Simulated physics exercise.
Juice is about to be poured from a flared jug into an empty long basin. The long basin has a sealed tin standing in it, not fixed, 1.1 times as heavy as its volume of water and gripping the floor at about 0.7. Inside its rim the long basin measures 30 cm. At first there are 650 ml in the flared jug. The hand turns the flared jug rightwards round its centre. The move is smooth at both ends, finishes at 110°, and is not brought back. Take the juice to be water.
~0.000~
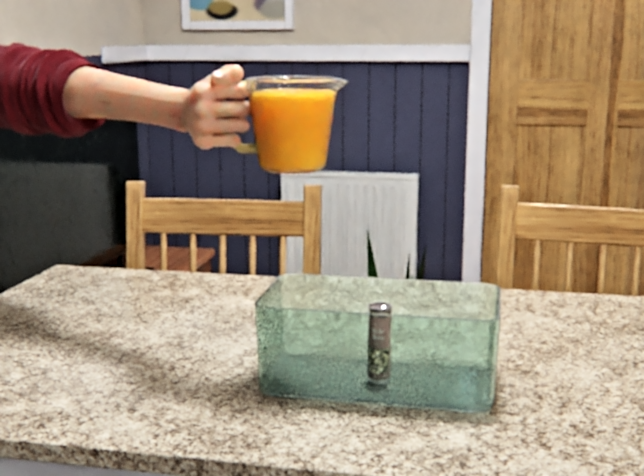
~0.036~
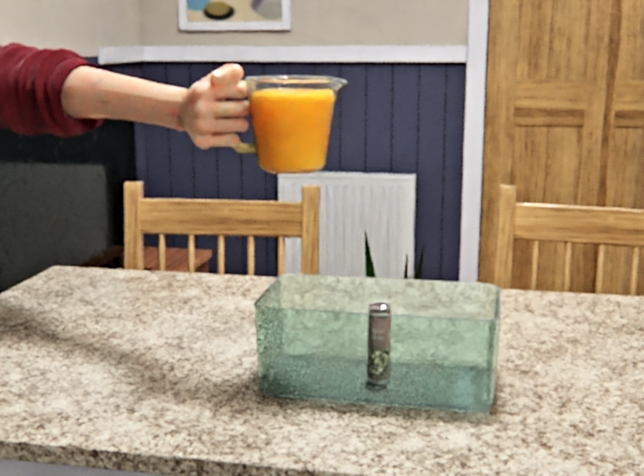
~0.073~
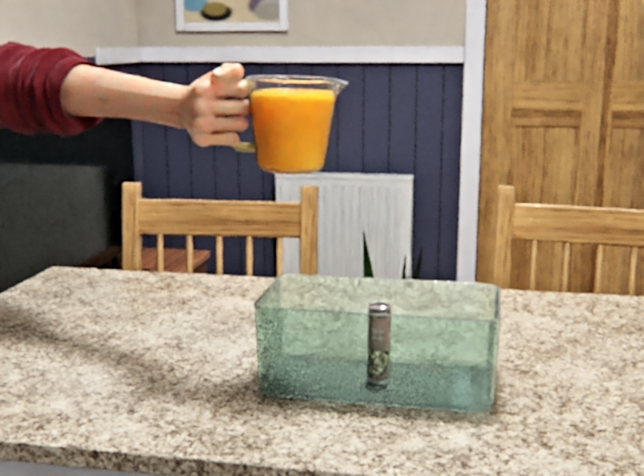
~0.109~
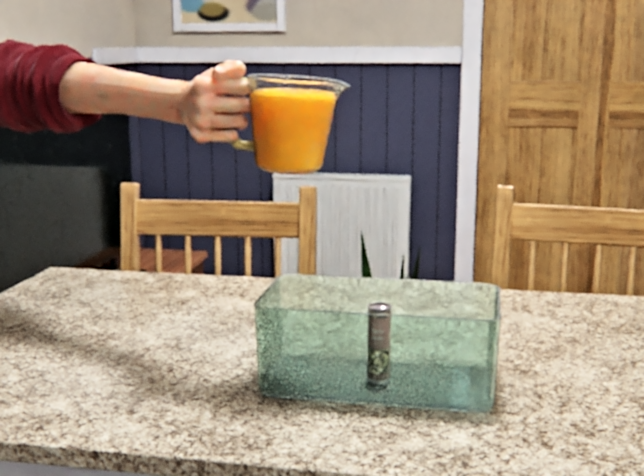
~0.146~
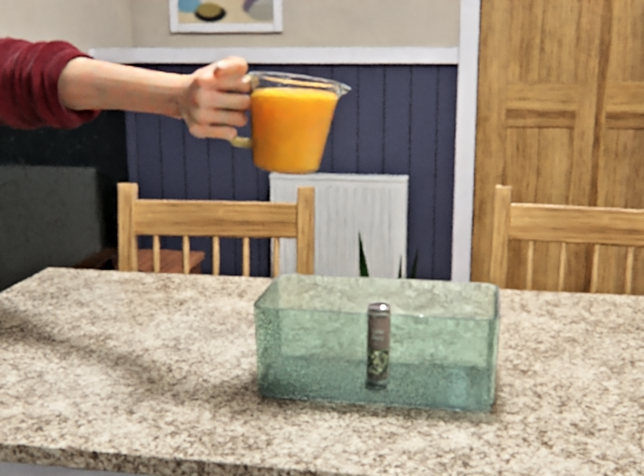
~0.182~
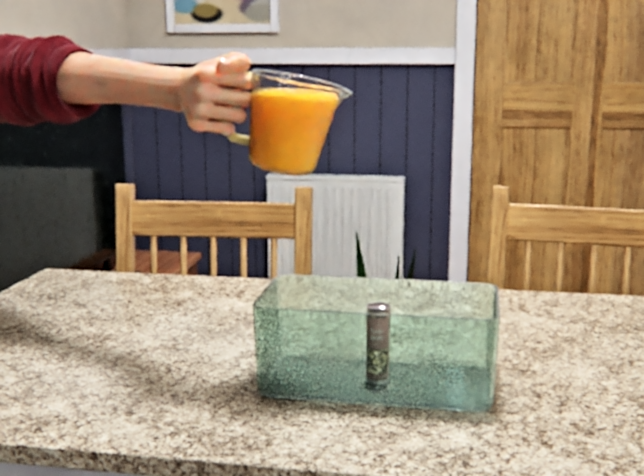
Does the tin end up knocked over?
No.
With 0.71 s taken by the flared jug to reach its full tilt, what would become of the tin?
Result: Tin upright.
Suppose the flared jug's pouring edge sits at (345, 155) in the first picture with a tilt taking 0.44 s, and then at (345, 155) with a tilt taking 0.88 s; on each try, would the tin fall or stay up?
The tin overturns the first time and overturns the second time.
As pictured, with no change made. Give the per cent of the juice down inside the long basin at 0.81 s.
It works out near 58 per cent.
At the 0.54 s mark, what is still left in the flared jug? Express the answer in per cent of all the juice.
Remaining: Near 70 % of the total.
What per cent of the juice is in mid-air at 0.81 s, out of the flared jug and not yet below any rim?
Roughly 30 %.
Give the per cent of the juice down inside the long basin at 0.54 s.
Around 2%.
By 0.54 s the tilt is 74° and 69 per cent is still to pour; the tin stands where it began.
By 0.81 s the tilt is 108° and 12 per cent is still to pour; the tin stands where it began.
By 1.08 s the tilt is 110° and 0 per cent is still to pour; the tin stands where it began.
By 1.38 s the tilt is 110° and 0 per cent is still to pour; the tin stands where it began.
At rest the tin stands where it began.
